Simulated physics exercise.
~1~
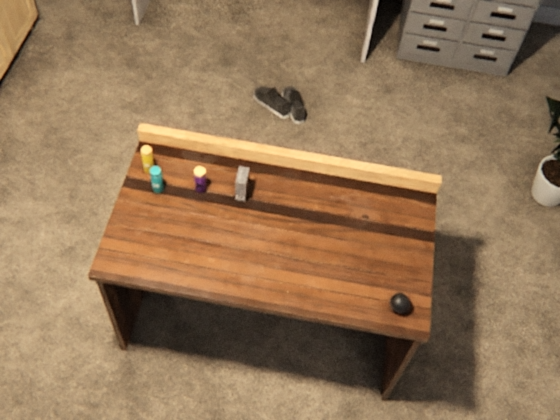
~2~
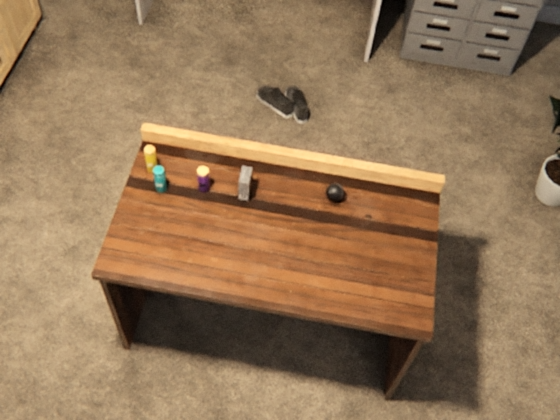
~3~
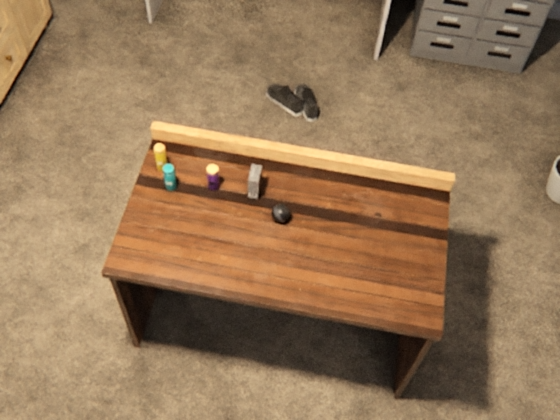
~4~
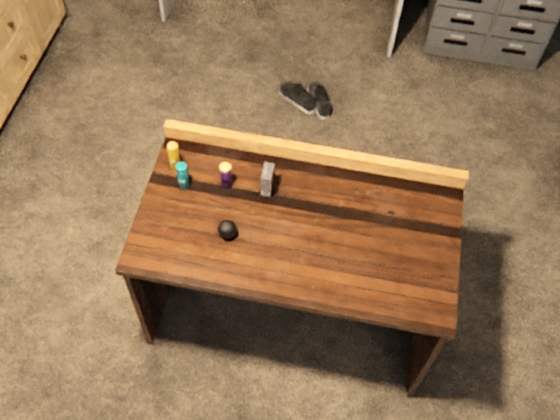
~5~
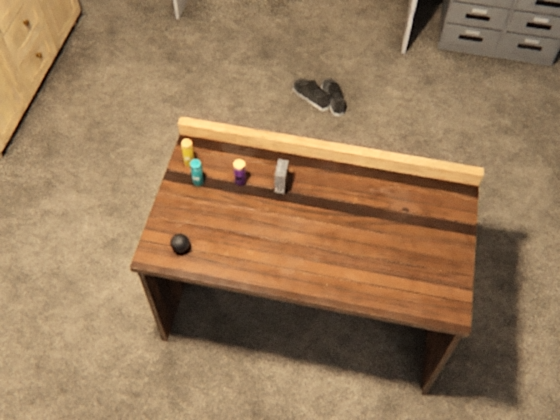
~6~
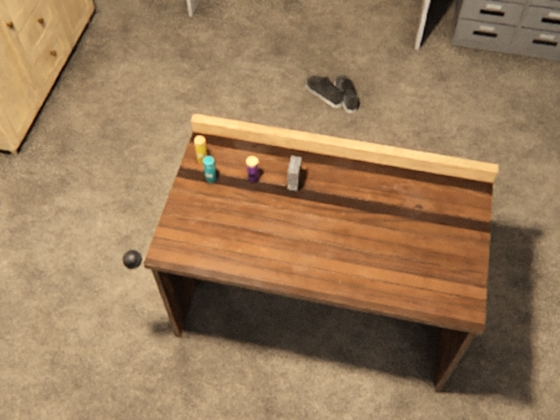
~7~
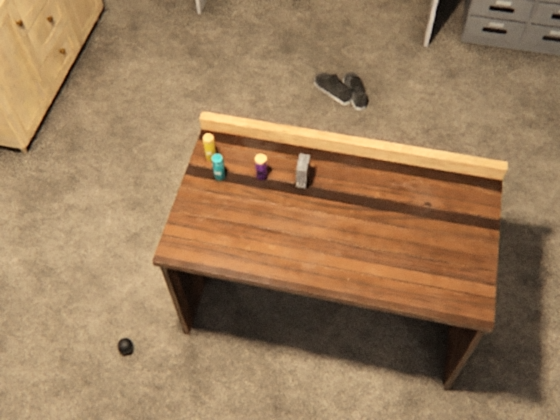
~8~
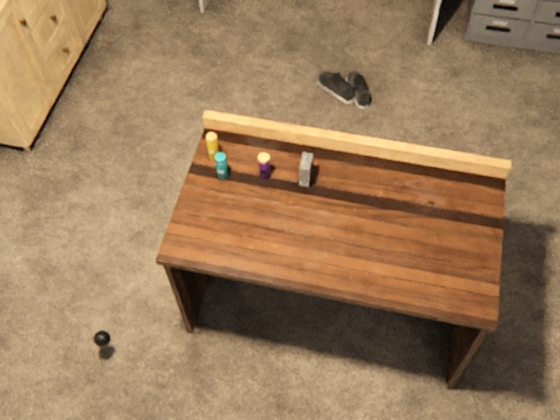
At first, a black ball sits near the right end of a wooden table, while a yellow shaker, a turquoise shaker, a purple shaker and a grey packet stand near the raised strip along the far edge. The ball moves up and to the left, reaching the area beside the strip. It then comes away from the strip and rolls left across the tabletop, passing in front of the standing items. It goes off the left end and drops to the carpet. Finally, the ball is low on the left, away from the table, and the four items remain in place.
